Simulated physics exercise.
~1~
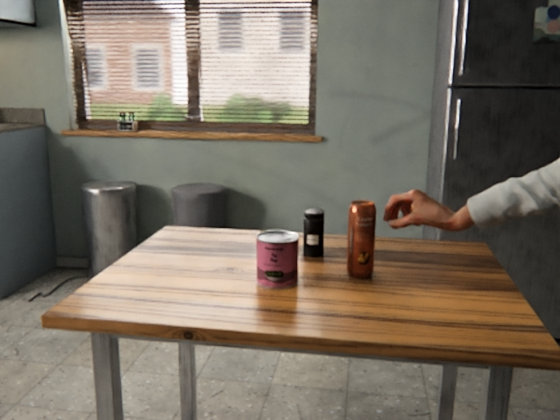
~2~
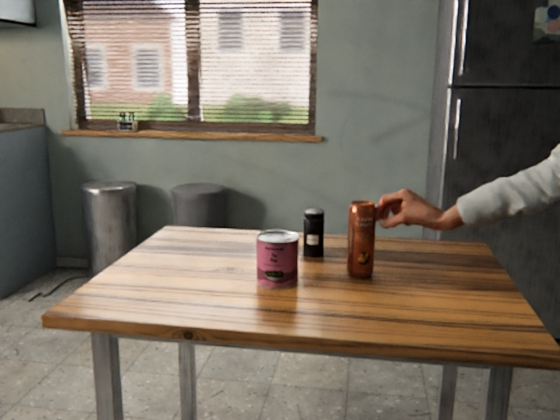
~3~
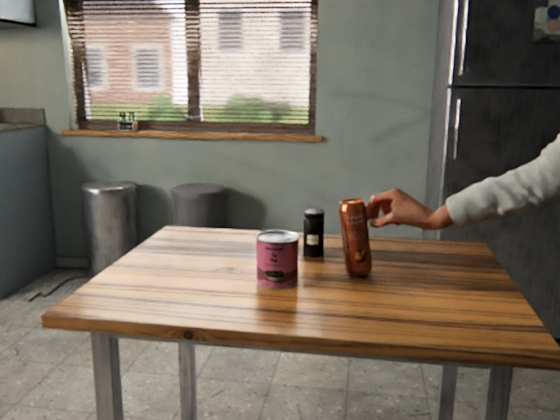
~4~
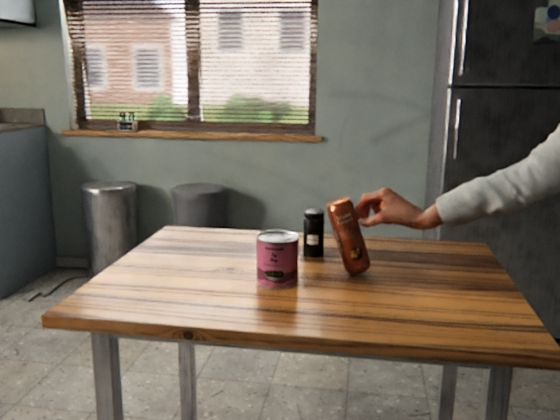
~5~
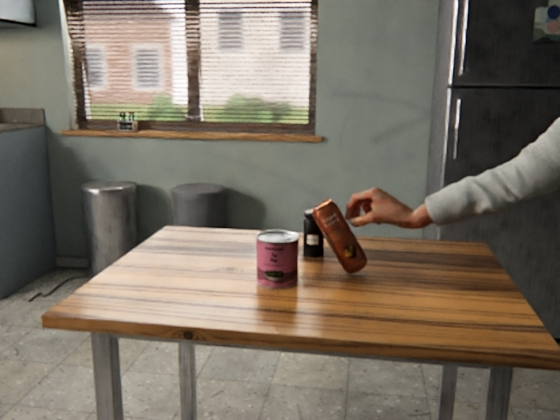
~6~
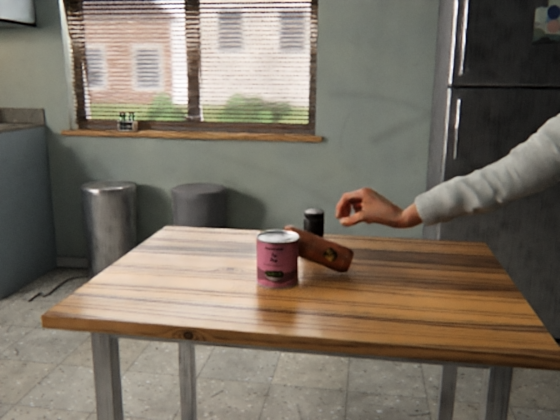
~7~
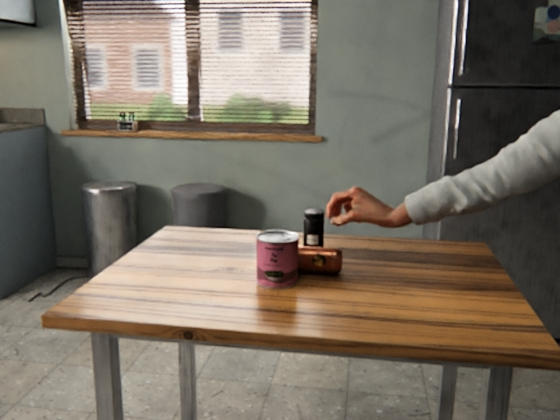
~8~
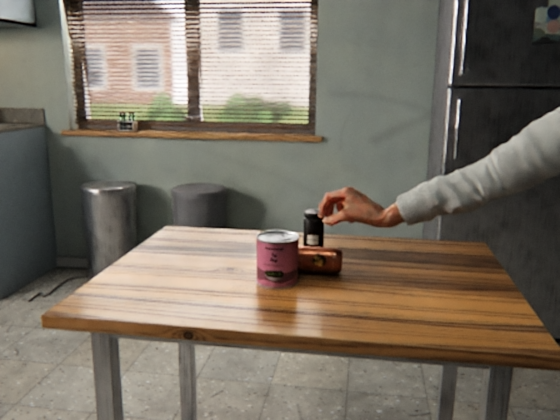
An orange can stands upright on a striped wooden table in a kitchen, seen from the front and slightly above, with a pink tin to its left and a small black shaker just behind them. A hand in a pale sleeve reaches in from the right and pushes the upper part of the can toward the left. The can leans further and further, then topples toward the pink tin. It comes to rest on its side, partly behind the tin, while the hand moves on a little to the left above it. The tin and the shaker stay where they are.
